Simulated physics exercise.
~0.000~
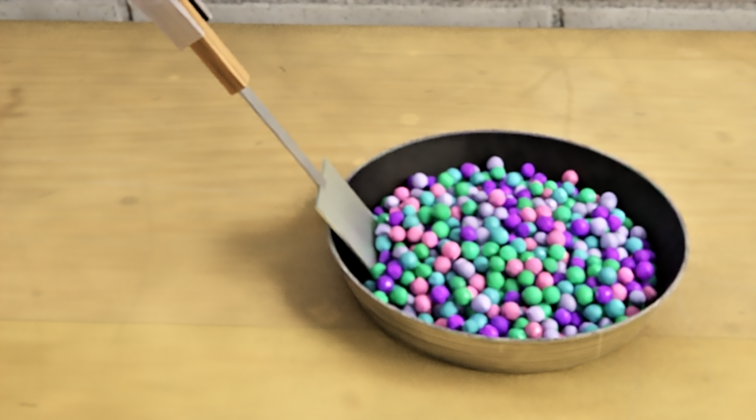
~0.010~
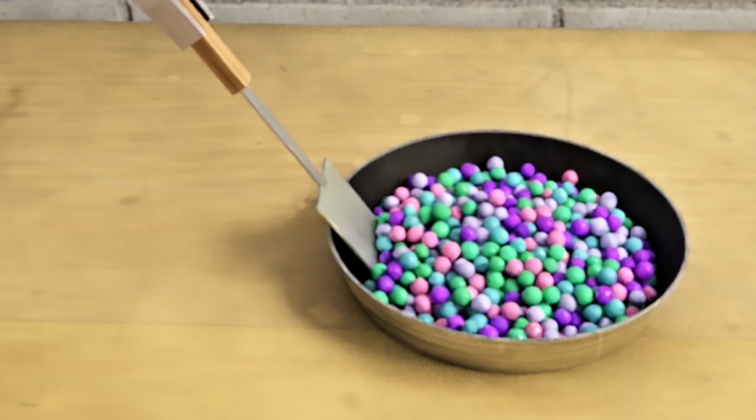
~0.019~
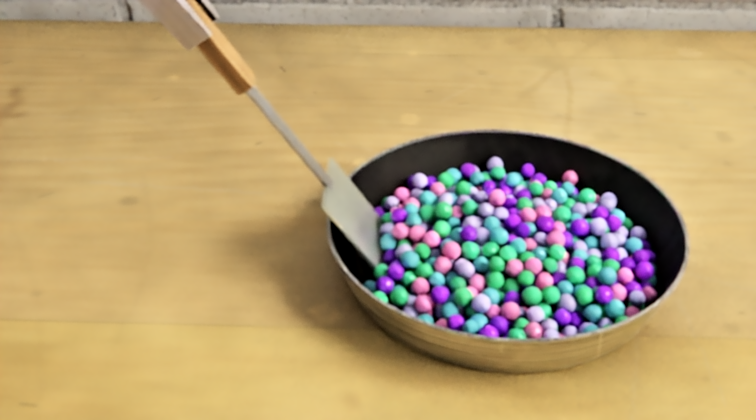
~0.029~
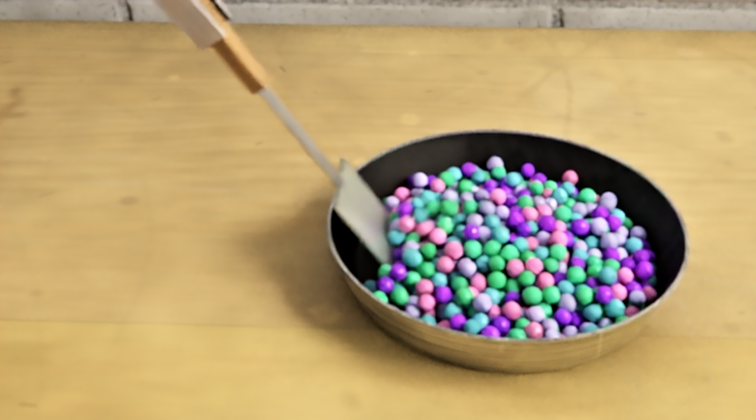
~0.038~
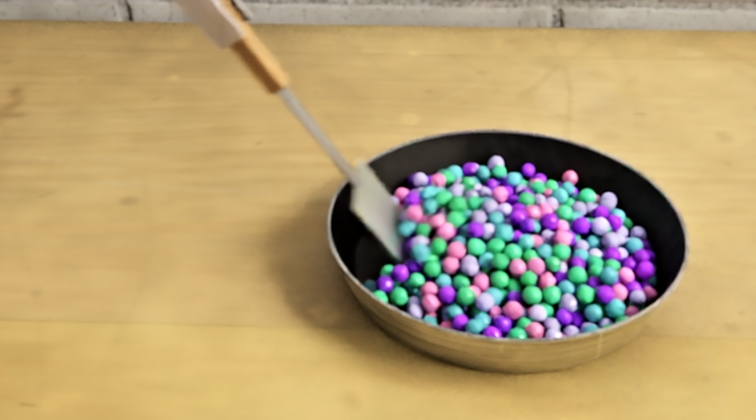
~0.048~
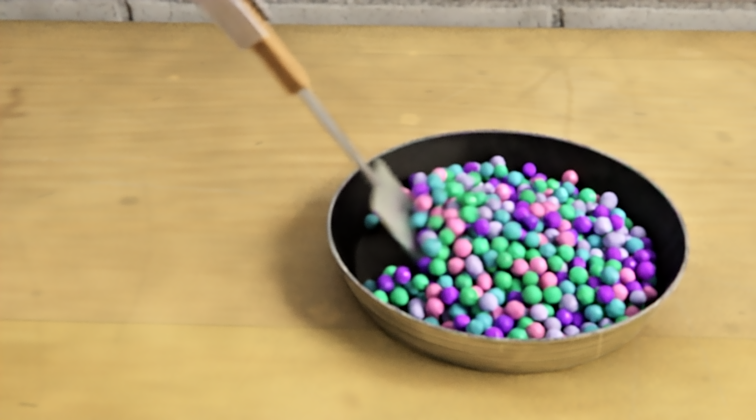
Robot arm lowering a flat paddle at the left of a frying pan and pushing colourful round sweets rightward, baring dark pan.
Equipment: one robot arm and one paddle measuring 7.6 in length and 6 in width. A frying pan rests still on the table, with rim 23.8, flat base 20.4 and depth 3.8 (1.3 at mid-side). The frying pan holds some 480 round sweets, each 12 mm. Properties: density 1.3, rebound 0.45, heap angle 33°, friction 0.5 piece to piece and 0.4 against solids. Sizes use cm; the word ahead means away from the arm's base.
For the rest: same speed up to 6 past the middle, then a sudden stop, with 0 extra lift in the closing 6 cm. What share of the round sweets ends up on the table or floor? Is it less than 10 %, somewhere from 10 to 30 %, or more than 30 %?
It is from 10 to 30 %.
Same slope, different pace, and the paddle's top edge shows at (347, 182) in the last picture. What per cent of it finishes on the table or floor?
Estimate: Close to 0 %.
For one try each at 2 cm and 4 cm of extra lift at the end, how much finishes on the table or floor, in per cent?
20 and 20 per cent.
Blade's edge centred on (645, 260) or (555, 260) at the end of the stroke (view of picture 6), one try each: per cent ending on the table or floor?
Close to 30 and close to 10 per cent, respectively.
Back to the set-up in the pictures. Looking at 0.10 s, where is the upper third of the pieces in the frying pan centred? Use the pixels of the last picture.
The middle lies somewhere about (527, 221).
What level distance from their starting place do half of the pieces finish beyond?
2 cm.
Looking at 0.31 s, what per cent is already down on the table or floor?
Estimate: About 15 percent.
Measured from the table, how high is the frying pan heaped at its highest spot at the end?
Some 5.0 cm above the table.
After 0.07 s, sloping 56°, highest piece 7 above the table; 482 in the frying pan.
After 0.10 s, sloping 56°, highest piece 8 above the table; 482 in the frying pan.
After 0.31 s, sloping 56°, highest piece 5 above the table; 403 in the frying pan, 78 on the table or floor, 1 on the blade or in flight.
After 1.36 s, sloping 56°, highest piece 4 above the table; 403 in the frying pan, 79 on the table or floor.
At rest, 403 in the frying pan, 79 on the table or floor. That is 16 % on the table or floor.
